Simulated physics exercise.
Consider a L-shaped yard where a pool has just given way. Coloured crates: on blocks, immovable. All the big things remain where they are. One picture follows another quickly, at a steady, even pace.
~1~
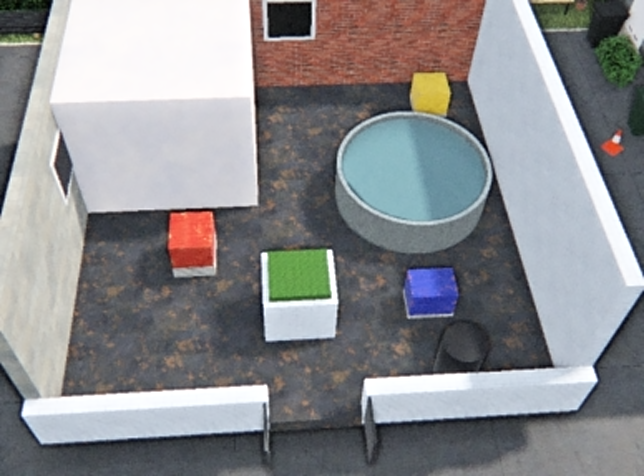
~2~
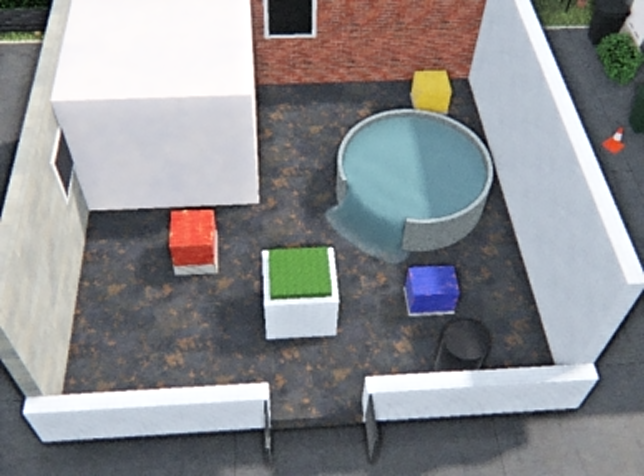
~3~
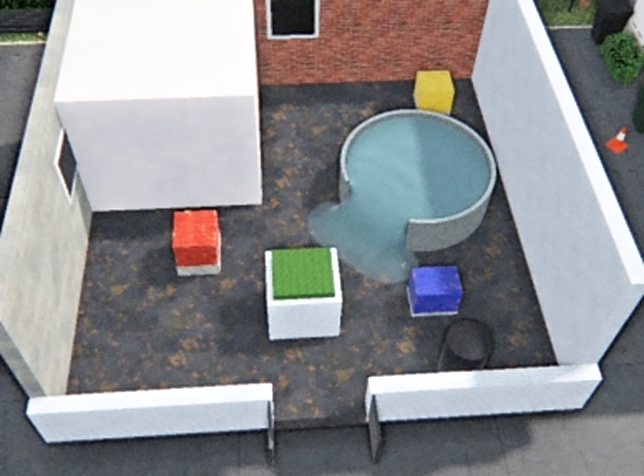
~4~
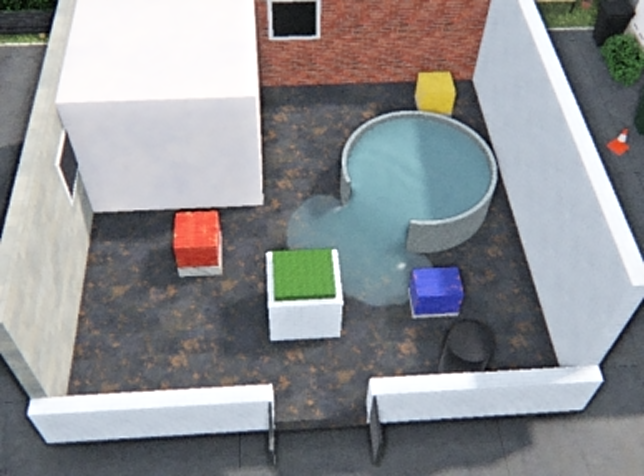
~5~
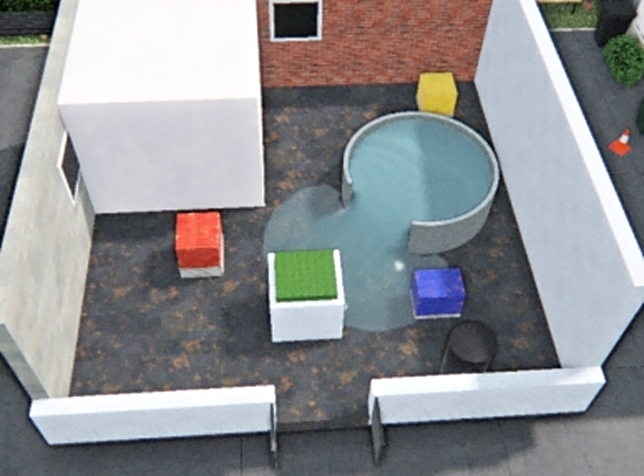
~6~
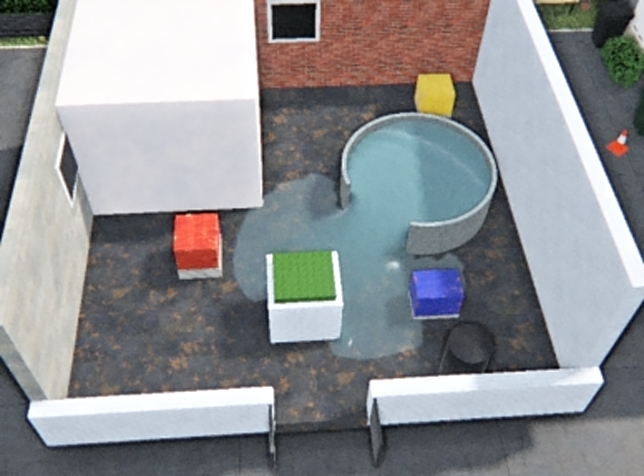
Water pours from a gap in the round pool and spreads around the green-topped white block.
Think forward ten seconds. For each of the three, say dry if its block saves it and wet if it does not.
Red crate: Wet; yellow crate: Dry; blue crate: Wet.
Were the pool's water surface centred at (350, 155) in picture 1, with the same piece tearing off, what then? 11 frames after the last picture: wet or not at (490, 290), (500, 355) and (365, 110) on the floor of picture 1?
The first spot is not reached, the second not reached, and the third not reached.
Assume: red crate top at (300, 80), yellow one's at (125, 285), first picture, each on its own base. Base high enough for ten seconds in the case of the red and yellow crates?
Briefly, the red one stays clear and the yellow one gets flooded.
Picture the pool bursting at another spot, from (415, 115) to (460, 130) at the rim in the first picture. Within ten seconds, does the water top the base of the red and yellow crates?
My take: The red one stays clear, while the yellow one gets flooded.
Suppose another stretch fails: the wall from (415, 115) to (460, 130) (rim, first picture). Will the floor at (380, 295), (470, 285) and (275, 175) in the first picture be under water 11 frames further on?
Spot one: Spared by the leak. Spot two: Spared by the leak. Spot three: Spared by the leak.
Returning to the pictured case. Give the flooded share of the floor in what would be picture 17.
By my count, 40 percent.
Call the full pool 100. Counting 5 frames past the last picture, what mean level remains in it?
It works out to roughly 70 percent.
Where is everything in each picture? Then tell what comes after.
The first frame shows still water in the pool at (414, 168).
In the second frame, water pours out at (368, 224) and has run to (337, 208).
In the third frame, the front is at (314, 217), out from the gap at (370, 226).
In the fourth frame, water pours out at (371, 228) and has run to (402, 298).
In the fifth frame, the front is at a hidden place, out from the gap at (373, 229).
In the sixth frame, the front is at (242, 282), out from the gap at (371, 230).
A moment on, water covers 30 % of the floor; the red crate water round its plinth, the yellow crate not reached, the blue crate water round its plinth.
Next, water covers 40 % of the floor; the red crate water round its plinth, the yellow crate not reached, the blue crate water round its plinth.
Then, water covers 55 % of the floor; the red crate water round its plinth, the yellow crate not reached, the blue crate water round its plinth.
Later, water covers 80 % of the floor; the red crate water round its plinth, the yellow crate not reached, the blue crate water round its plinth.
In the end, water covers 95 % of the floor; the red crate was topped, the yellow crate stayed above the water, the blue crate was topped.
